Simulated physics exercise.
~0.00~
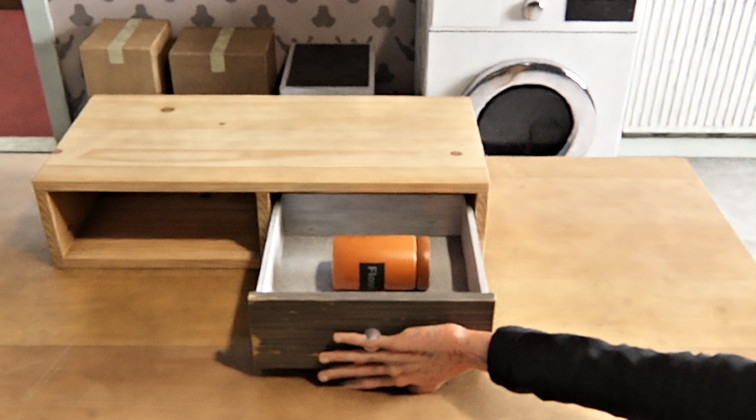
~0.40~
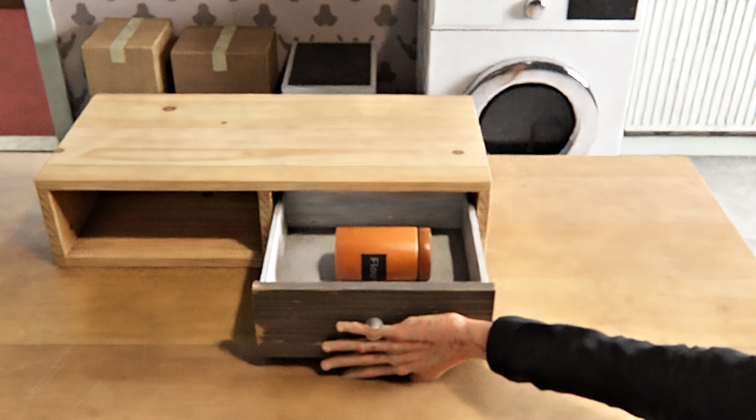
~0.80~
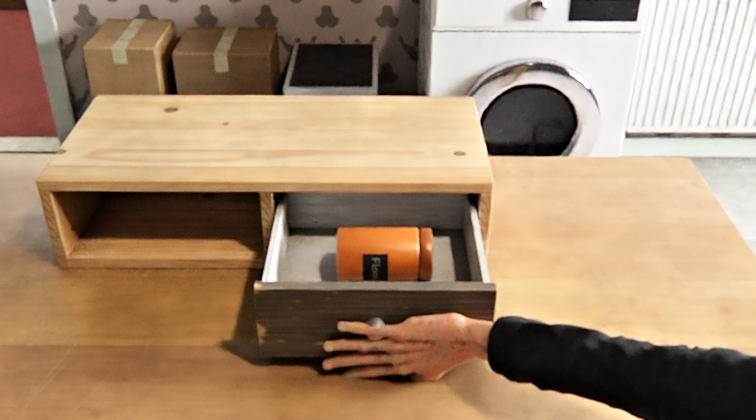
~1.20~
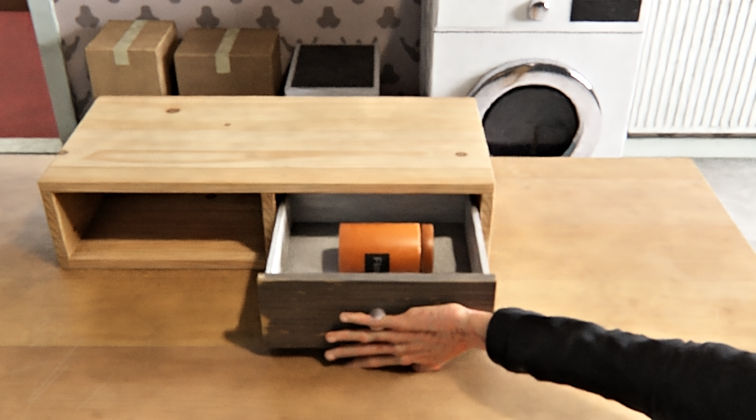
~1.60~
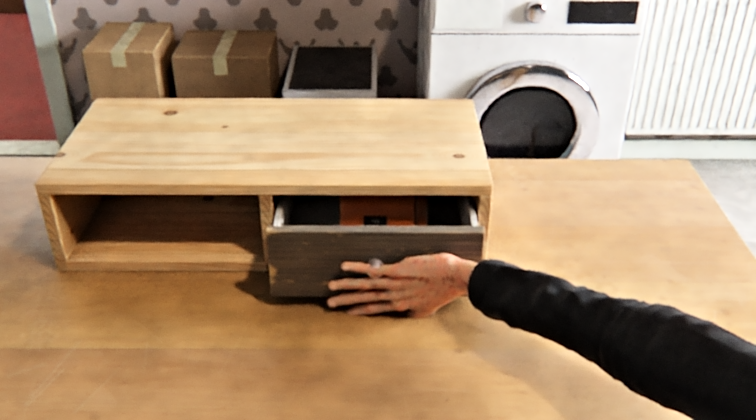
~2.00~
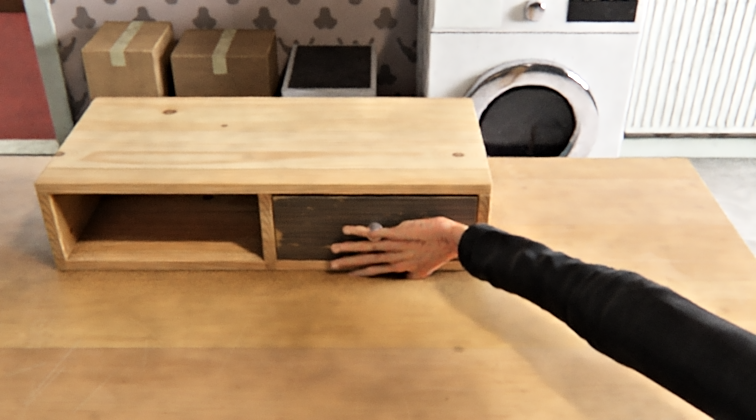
The clip opens on a low wooden cabinet standing on a table, its dark-fronted drawer pulled out on the right and an empty compartment on the left. An orange jar lies on its side inside the drawer, while a hand in a black sleeve rests against the drawer front. At first the hand eases the drawer inward only slightly, and the jar travels along with it. Then the drawer slides much farther in, leaving just part of the jar visible beneath the cabinet top. Finally, the drawer shuts flush, hiding the jar, with the hand still on its front.
